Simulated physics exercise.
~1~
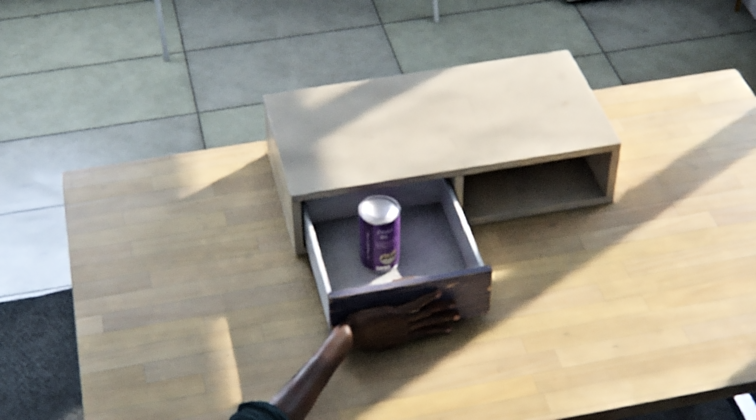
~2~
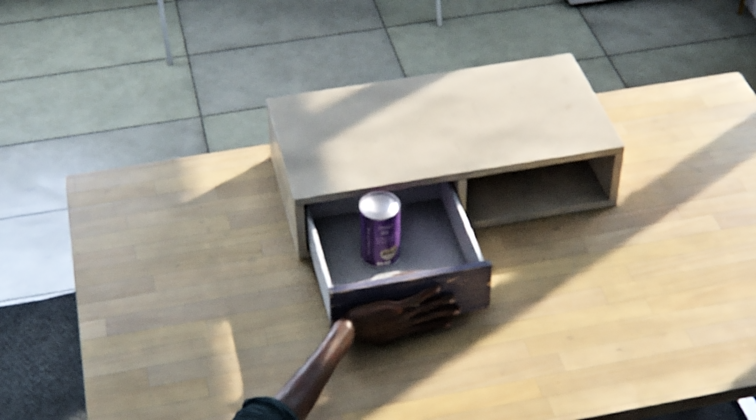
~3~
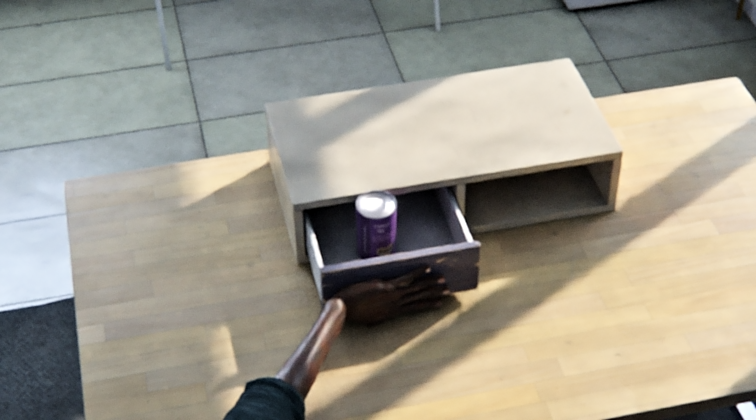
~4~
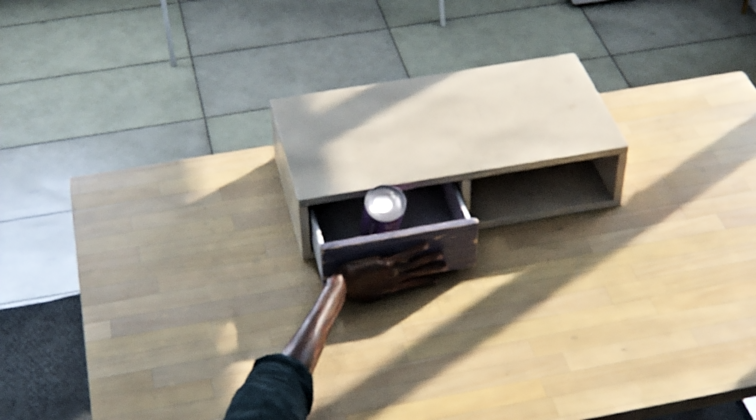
A purple can stood in the open drawer of a low wooden cabinet while a hand pushed the drawer's front inward. The drawer slid partway in with the can still inside, but it ended up ajar, the hand still against it.
